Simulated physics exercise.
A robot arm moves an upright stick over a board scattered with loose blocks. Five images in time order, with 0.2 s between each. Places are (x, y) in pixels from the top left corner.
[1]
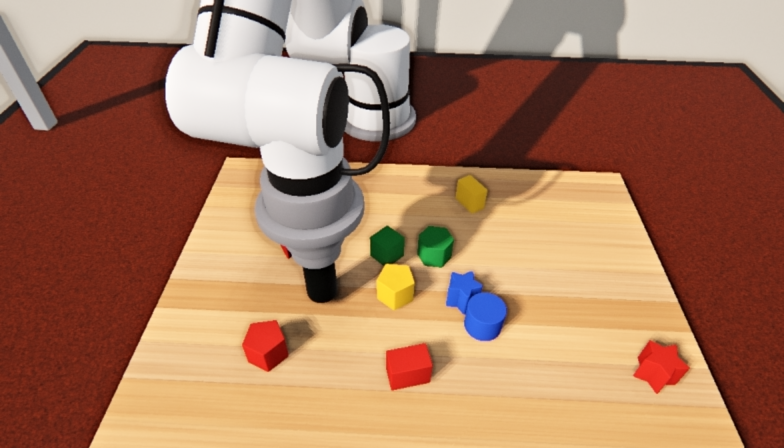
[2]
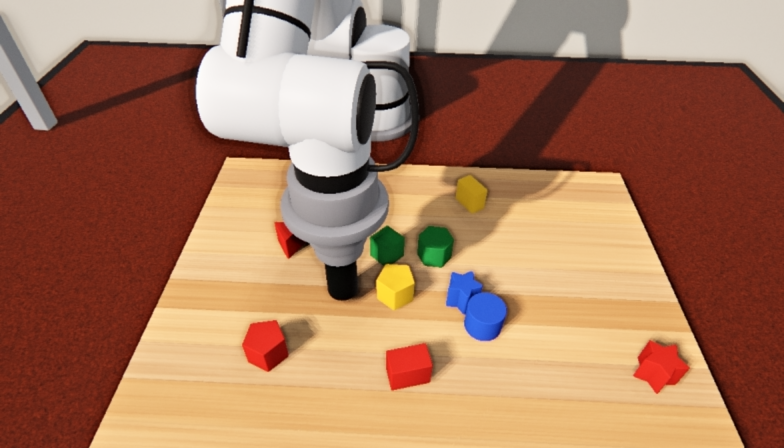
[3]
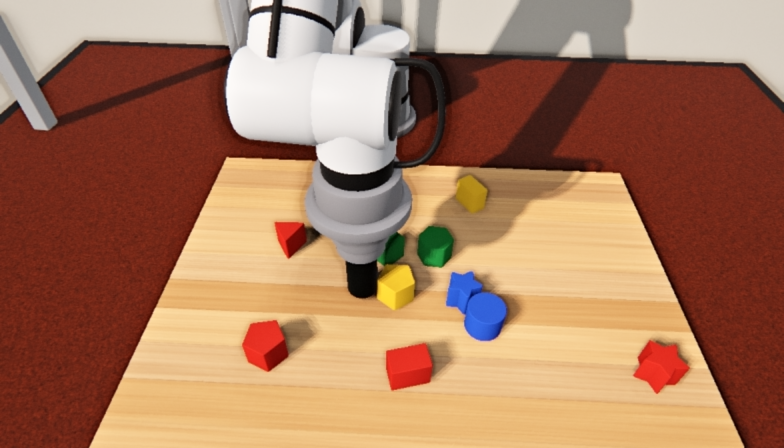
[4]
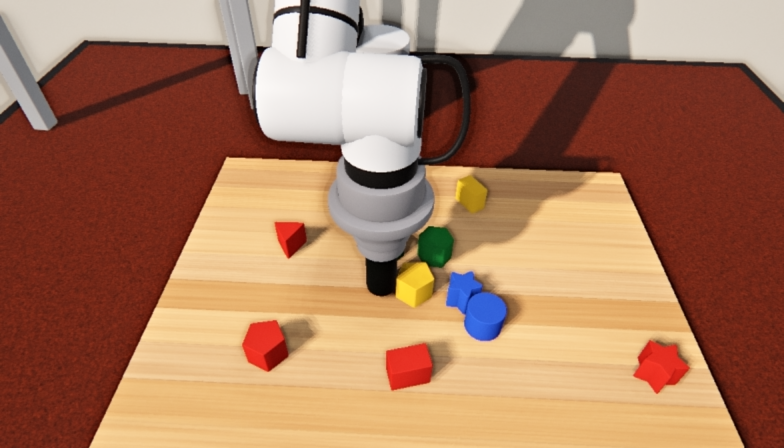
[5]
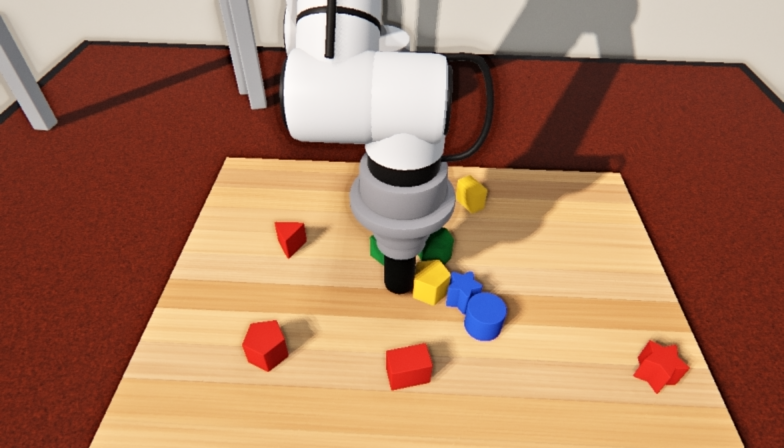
A robot arm slides its black stick right and pushes the yellow block toward the blue star.
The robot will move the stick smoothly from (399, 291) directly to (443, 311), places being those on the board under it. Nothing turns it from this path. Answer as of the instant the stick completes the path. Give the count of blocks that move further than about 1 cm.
Answer: 2.
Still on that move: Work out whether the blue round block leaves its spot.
Left where it is.
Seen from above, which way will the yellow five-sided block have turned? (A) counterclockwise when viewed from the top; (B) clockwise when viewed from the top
My answer is option A.
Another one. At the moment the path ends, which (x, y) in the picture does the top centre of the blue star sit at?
Somewhere near (491, 281).
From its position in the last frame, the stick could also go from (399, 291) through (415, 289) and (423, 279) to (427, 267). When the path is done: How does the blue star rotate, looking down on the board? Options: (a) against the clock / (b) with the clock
My answer is option b.
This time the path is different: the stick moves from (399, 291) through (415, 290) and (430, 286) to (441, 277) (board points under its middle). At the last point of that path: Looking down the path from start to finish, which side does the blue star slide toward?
Slides right.
The first path, step by step. Halfway along, stick (422, 294); yellow five-sided block (450, 273), turned 45° anticlockwise; blue star (485, 282), turned 40° clockwise.
At the end, stick (444, 304); yellow five-sided block (458, 271), turned 65° anticlockwise; blue star (491, 281), turned 65° clockwise; blue round block unmoved.
